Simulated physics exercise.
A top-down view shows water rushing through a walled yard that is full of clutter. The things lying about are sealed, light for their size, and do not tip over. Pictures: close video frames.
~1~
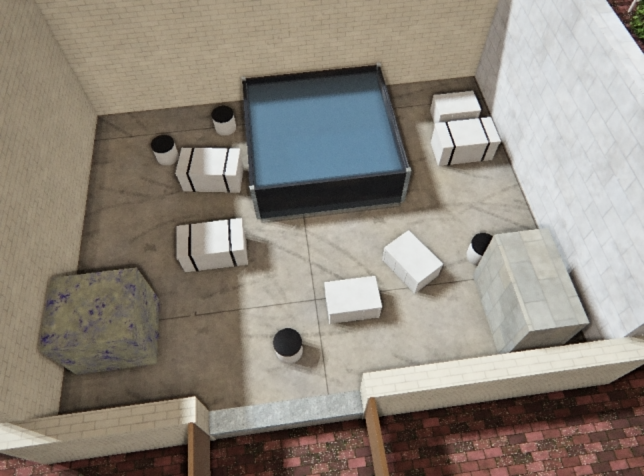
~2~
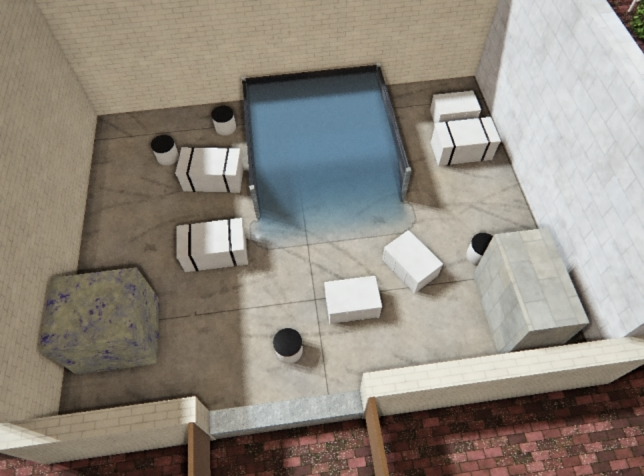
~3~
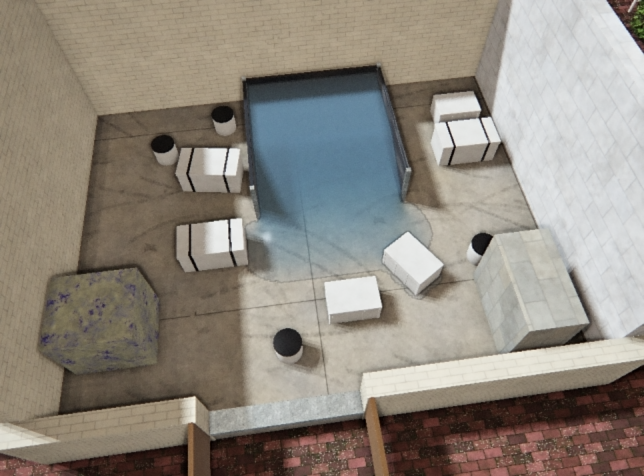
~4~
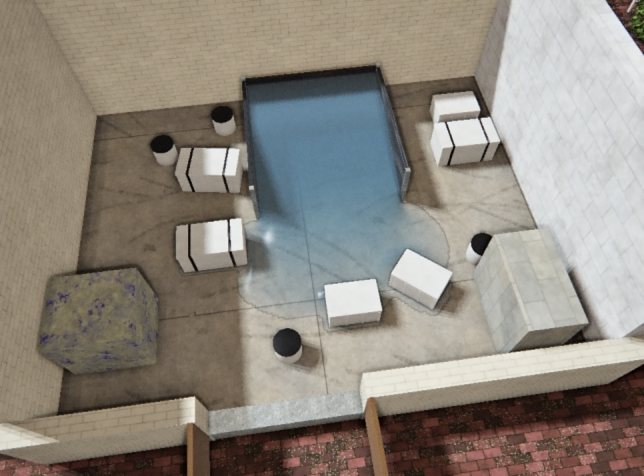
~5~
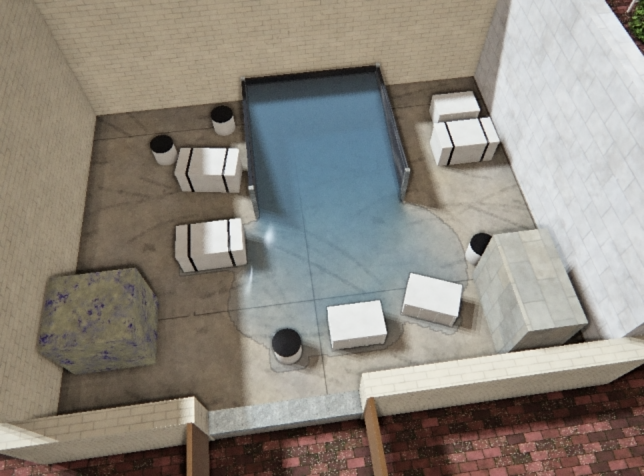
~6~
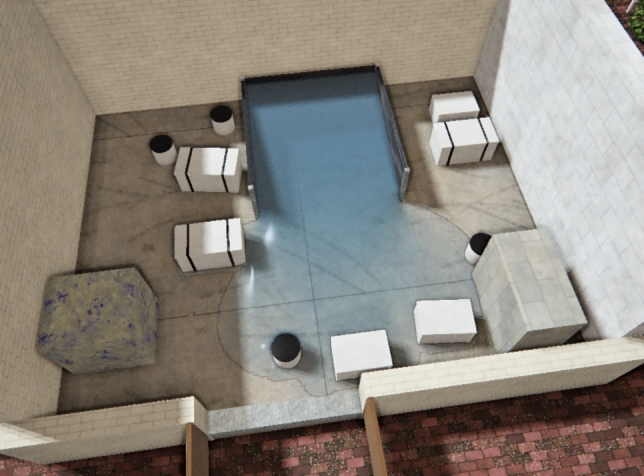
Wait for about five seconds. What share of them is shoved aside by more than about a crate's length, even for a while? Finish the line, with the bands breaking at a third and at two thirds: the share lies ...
The share lies between a third and two thirds.
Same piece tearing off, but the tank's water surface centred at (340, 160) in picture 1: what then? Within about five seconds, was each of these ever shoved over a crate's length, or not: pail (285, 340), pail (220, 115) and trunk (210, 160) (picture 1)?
Object by object, in turn: Travelled a good distance, lingered near its place, lingered near its place.
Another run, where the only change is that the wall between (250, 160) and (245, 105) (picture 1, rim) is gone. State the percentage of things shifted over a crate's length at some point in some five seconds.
It comes to some 60 per cent.
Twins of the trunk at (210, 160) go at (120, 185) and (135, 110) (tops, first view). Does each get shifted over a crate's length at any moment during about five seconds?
Copy 1: Stayed below the mark. Copy 2: Stayed below the mark.
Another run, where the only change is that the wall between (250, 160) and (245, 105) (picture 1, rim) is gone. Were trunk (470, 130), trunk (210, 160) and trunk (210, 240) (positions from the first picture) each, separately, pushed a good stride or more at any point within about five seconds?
Here is how they go, in order: Fails to go that far, dislodged that far, and dislodged that far.
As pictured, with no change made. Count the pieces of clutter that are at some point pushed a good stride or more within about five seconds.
That adds up to 6.
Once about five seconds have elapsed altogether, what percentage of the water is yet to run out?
I'd estimate some 66 percent of the water stays.
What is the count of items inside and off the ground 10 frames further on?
Total: 2.
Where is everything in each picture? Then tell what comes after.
In the first frame, a crate at (413, 256), on the bottom; a crate at (353, 295) rests on the ground; 0 of 10 have shifted.
In the second frame, a crate at (413, 256), on the bottom; a crate at (353, 294) rests on the ground; 0 of 10 have shifted.
In the third frame, a crate at (414, 257), on the bottom; a crate at (353, 295), on the bottom; 0 of 10 have shifted.
In the fourth frame, a crate at (422, 273), on the bottom, close to its start; a crate at (353, 298) rests on the ground, close to its start; 1 of 10 have shifted.
In the fifth frame, a crate at (434, 294), on the bottom, a stride from its start; a crate at (357, 320), on the bottom, a stride from its start; 2 of 10 have shifted.
In the sixth frame, a crate at (447, 317), on the bottom, a stride from its start; a crate at (361, 351) rests on the ground, a stride from its start; 3 of 10 have shifted.
A moment on, 3 of 10 are well off their spots; 2 afloat.
Next, 3 of 10 are well off their spots; 2 afloat.
Later, 3 of 10 are well off their spots; 2 afloat.
In the end, 6 of 10 are well off their spots, and 6 have been at some point; 3 afloat.
